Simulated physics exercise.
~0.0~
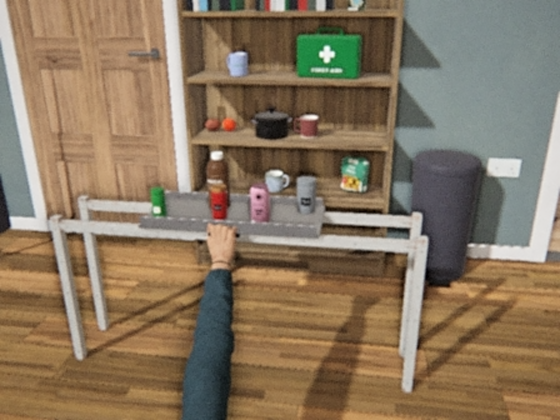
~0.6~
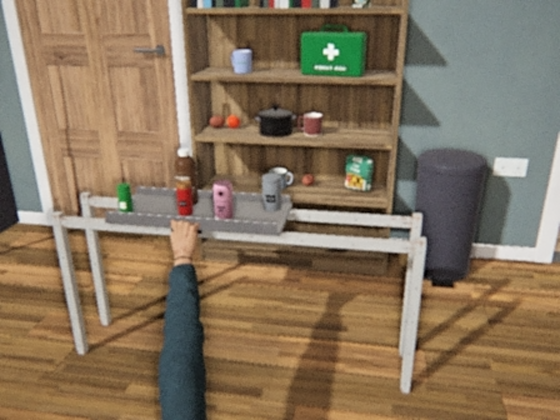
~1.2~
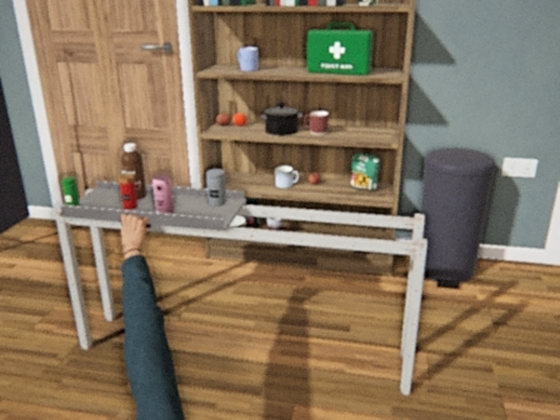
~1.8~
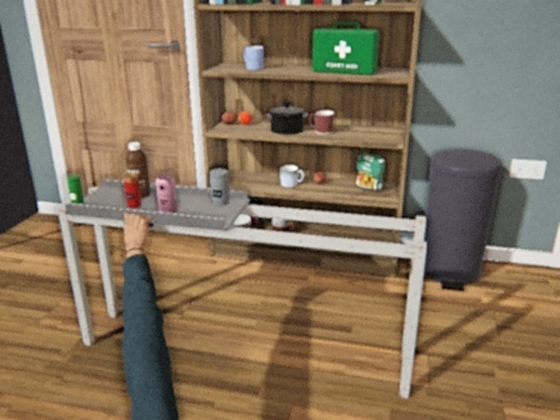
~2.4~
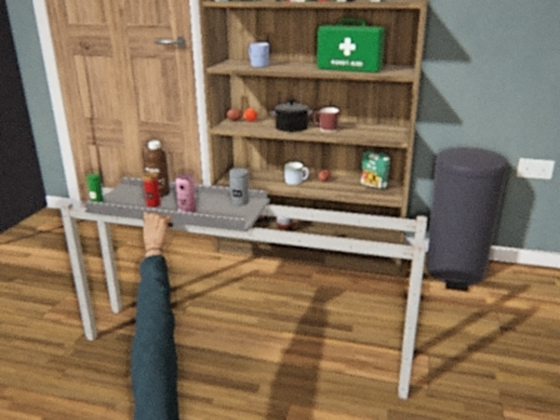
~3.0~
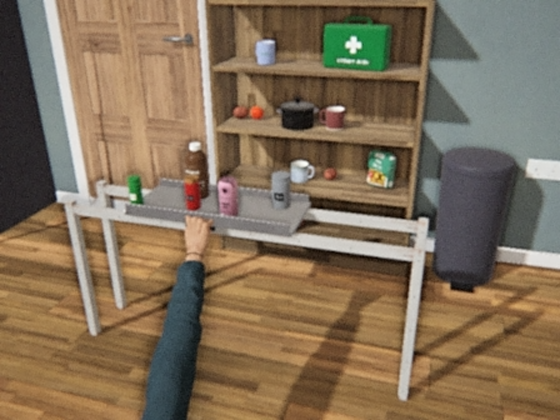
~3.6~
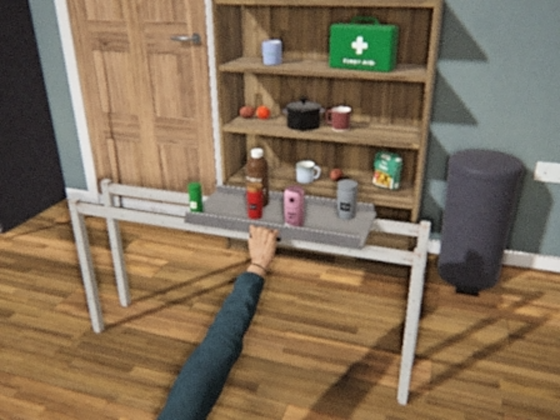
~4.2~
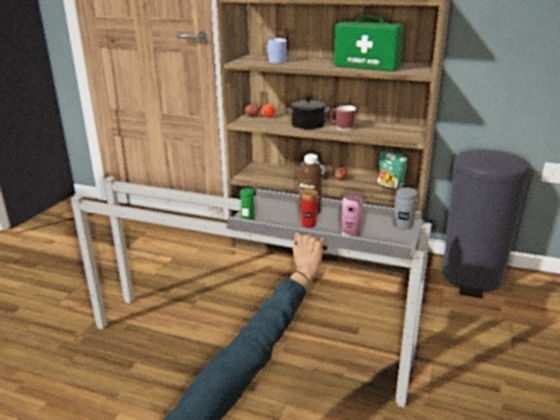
At first, a hand in a dark teal sleeve holds the front of a grey tray near the middle of a pale rail frame, with a shelf and a door behind. On the tray stand a green shaker, a red shaker, a brown bottle, a pink can and a grey jar. The hand slides the tray left to the end of the rails, where it pauses briefly. Then it moves the tray back right, past the middle and on to the far right end. All five items are still upright on the tray, with the hand still at its front edge.
